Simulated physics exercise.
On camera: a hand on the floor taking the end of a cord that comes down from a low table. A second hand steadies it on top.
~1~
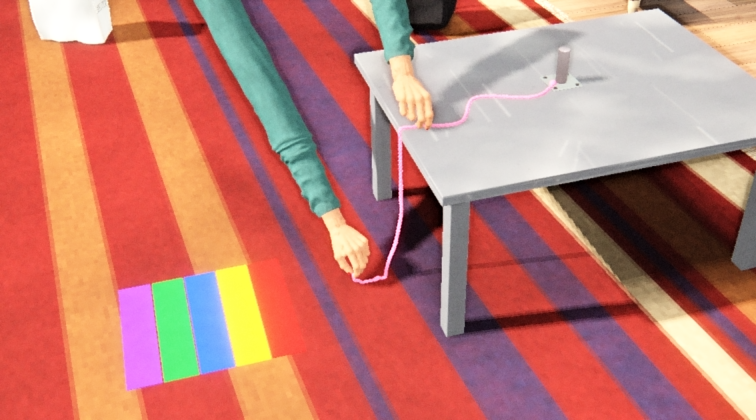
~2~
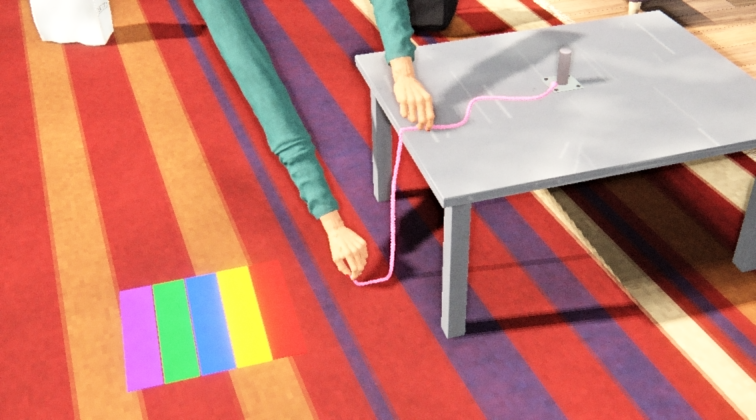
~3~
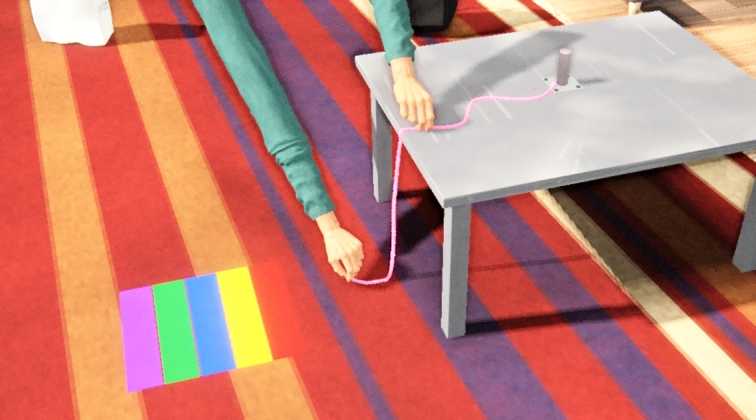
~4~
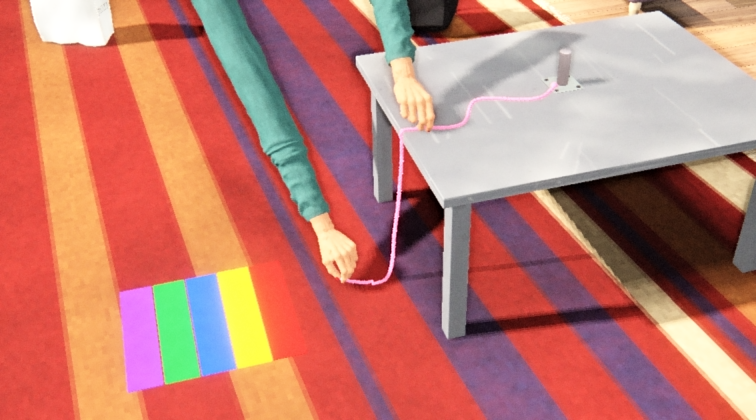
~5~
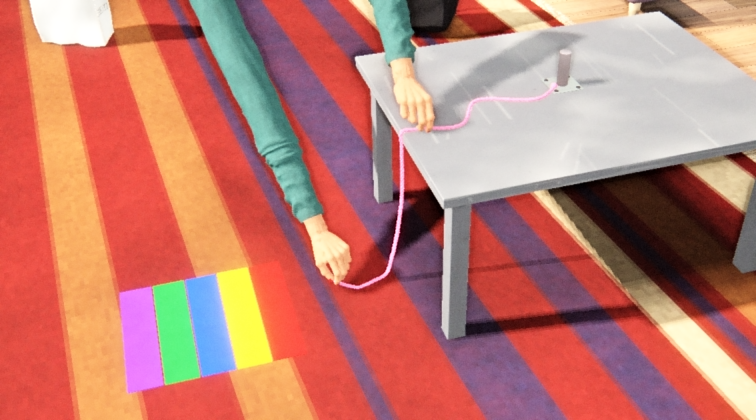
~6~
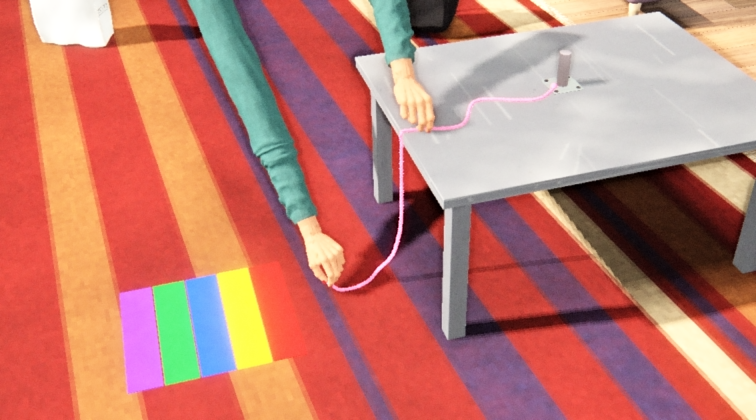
A hand near the floor drawing the end of a pink cord slightly left while another hand rests on a grey table.
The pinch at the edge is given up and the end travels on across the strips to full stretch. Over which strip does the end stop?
It halts on the blue strip.
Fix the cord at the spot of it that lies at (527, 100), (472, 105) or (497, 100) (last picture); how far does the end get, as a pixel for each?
Near (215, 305), (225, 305) and (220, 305).
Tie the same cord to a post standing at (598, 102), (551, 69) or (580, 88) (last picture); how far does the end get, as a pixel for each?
In that order: (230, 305), (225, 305) and (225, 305).
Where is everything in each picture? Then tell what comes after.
The first picture shows end (354, 274); red (284, 337); yellow (249, 344); blue (215, 351); green (179, 359); purple (143, 367).
The second picture shows end (352, 276); cord through (541, 97) (475, 101) (442, 127) (398, 161) (393, 219) (391, 273).
The third picture shows end (347, 277).
The fourth picture shows end (341, 279); cord through (542, 97) (475, 101) (442, 128) (401, 161) (396, 219) (389, 273).
The fifth picture shows end (335, 281).
The sixth picture shows end (328, 282); cord through (541, 98) (475, 102) (442, 129) (401, 162) (401, 220) (378, 270).
Soon after, end near (275, 293); over red.
Then, end near (234, 302); over yellow.
At full stretch, end near (209, 307); over blue. Over blue.
